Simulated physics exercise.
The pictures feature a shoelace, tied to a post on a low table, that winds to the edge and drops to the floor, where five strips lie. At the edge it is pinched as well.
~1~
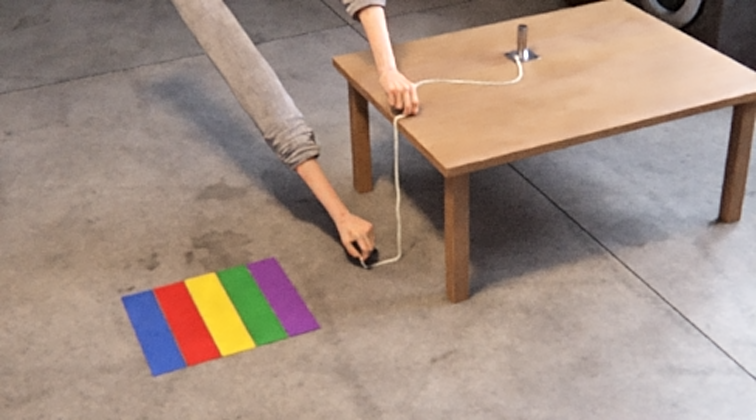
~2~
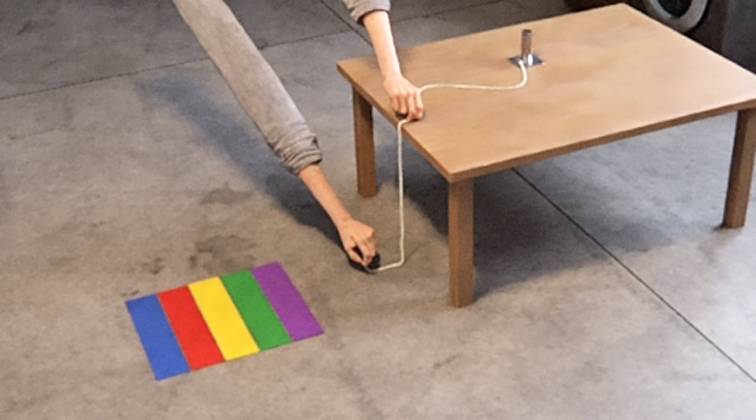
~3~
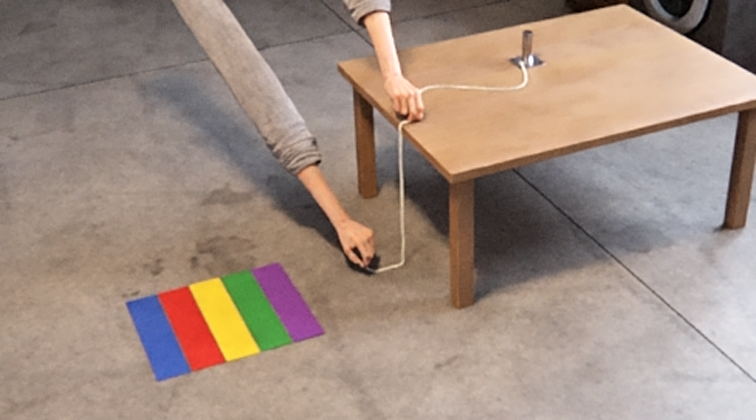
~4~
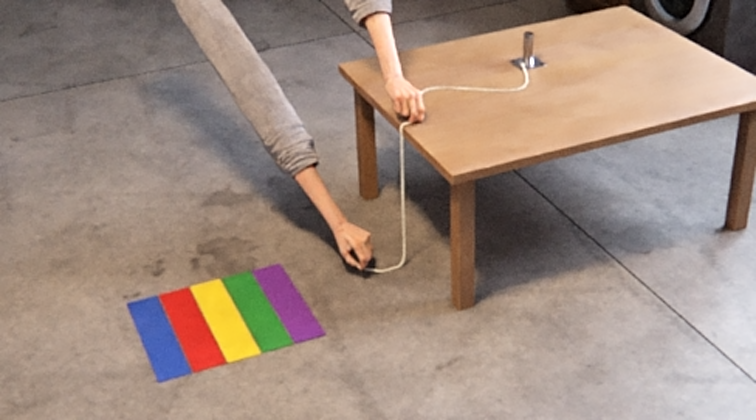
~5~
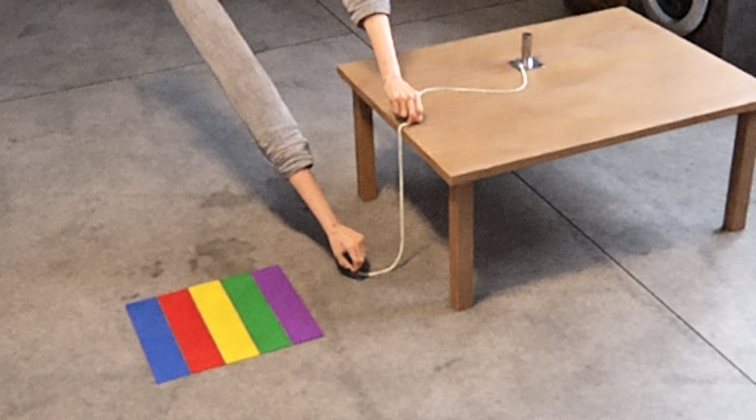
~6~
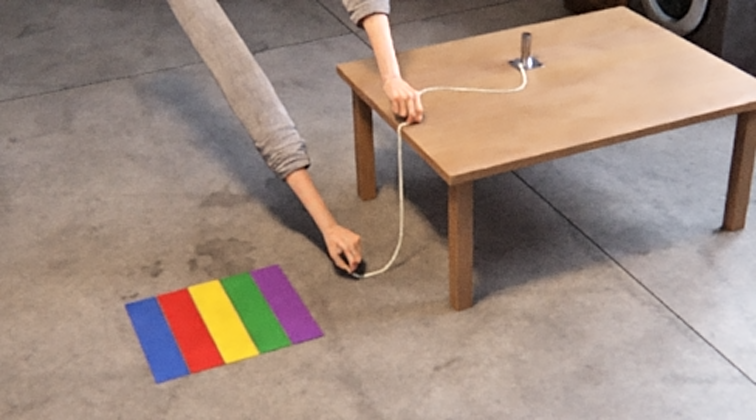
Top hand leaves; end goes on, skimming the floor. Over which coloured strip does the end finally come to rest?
Over the red strip.
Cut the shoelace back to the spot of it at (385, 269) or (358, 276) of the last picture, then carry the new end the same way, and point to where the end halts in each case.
Taking them in turn, near (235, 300) and near (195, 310).
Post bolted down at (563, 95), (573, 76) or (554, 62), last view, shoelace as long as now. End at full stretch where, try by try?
(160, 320), (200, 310) and (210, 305), roughly.
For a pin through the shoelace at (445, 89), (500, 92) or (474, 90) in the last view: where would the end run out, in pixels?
In order: (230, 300), then (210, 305), then (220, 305).
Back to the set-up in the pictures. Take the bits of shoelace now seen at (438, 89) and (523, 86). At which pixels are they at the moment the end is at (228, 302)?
The first ends at (413, 106) and the second at (482, 79).
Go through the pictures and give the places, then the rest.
End (361, 258); purple (297, 319); green (265, 328); yellow (232, 337); red (198, 347); blue (164, 356), in the first frame.
End (363, 263); shoelace through (525, 75) (480, 88) (417, 94) (402, 124) (401, 186) (402, 247), in the second frame.
End (362, 265), in the third frame.
End (359, 267); shoelace through (527, 77) (481, 90) (419, 96) (404, 126) (403, 188) (404, 249), in the fourth frame.
End (353, 269), in the fifth frame.
End (349, 270); shoelace through (525, 78) (479, 91) (417, 97) (402, 127) (401, 189) (397, 251), in the sixth frame.
Soon after, end near (228, 302); over yellow.
Then, end near (197, 311); over red.
At full stretch, end near (178, 316); over red. The red one.
